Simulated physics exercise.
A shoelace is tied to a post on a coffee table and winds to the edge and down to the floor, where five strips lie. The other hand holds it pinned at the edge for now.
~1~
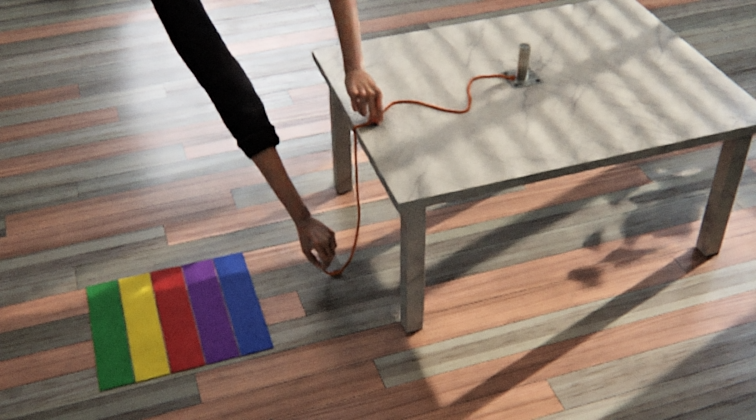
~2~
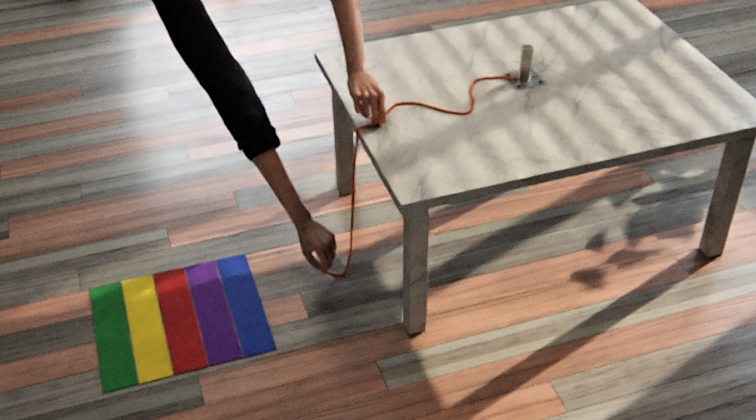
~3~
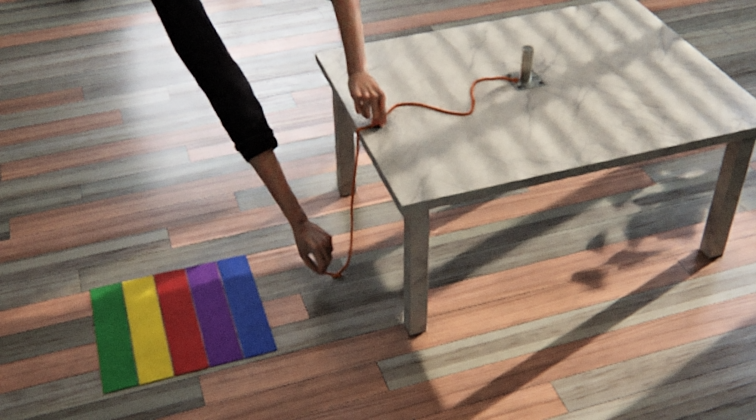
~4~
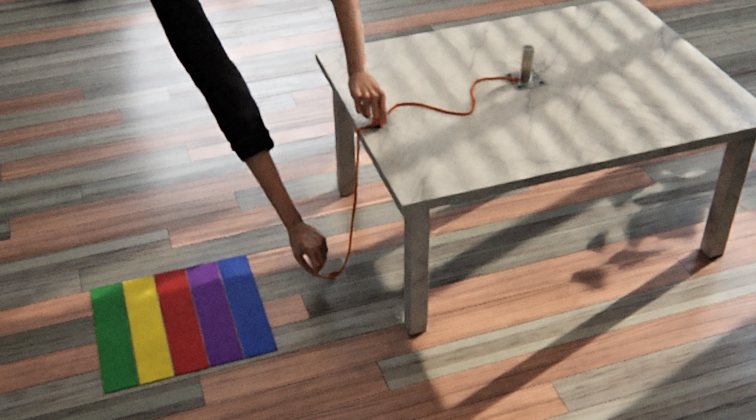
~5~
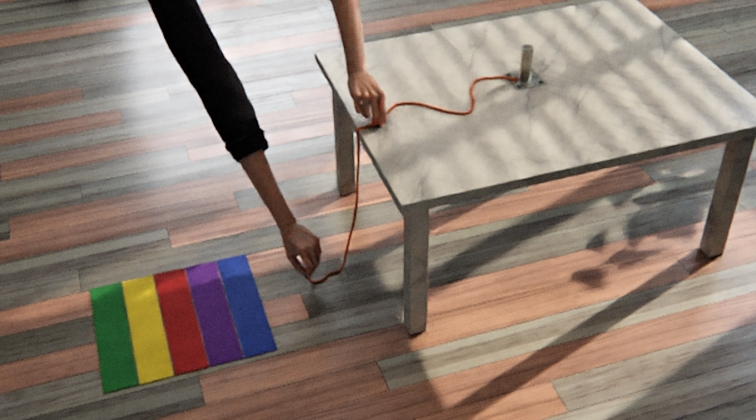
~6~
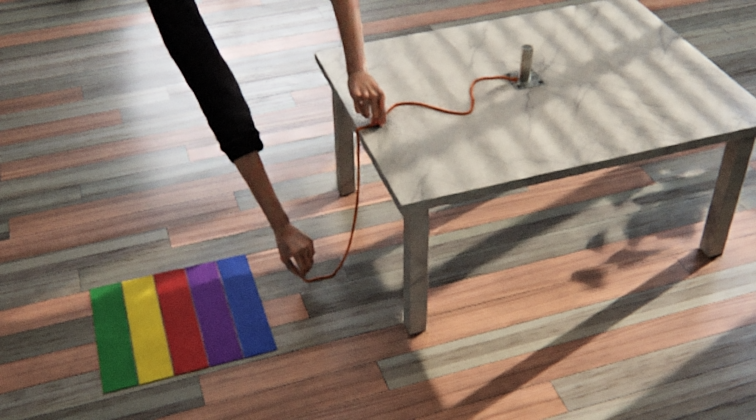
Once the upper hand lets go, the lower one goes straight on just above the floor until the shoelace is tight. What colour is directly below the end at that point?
The colour below it is yellow.
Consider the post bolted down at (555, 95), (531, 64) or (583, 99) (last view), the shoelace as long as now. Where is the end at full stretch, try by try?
Around (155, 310), (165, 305) and (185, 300).
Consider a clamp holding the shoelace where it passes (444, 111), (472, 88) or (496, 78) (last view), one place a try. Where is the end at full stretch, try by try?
Roughly (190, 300), (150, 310) and (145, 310), in that order.
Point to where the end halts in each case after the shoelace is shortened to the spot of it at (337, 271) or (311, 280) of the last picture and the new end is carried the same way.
I'd say somewhere near (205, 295) the first time and near (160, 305) the second time.
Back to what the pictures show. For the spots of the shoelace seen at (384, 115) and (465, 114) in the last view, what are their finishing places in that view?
The first settles around (340, 144), the second around (421, 108).
A little later, end near (200, 298); over purple.
Next, end near (161, 307); over red.
When it is tight, end near (138, 313); over yellow. It gets as far as the yellow strip.
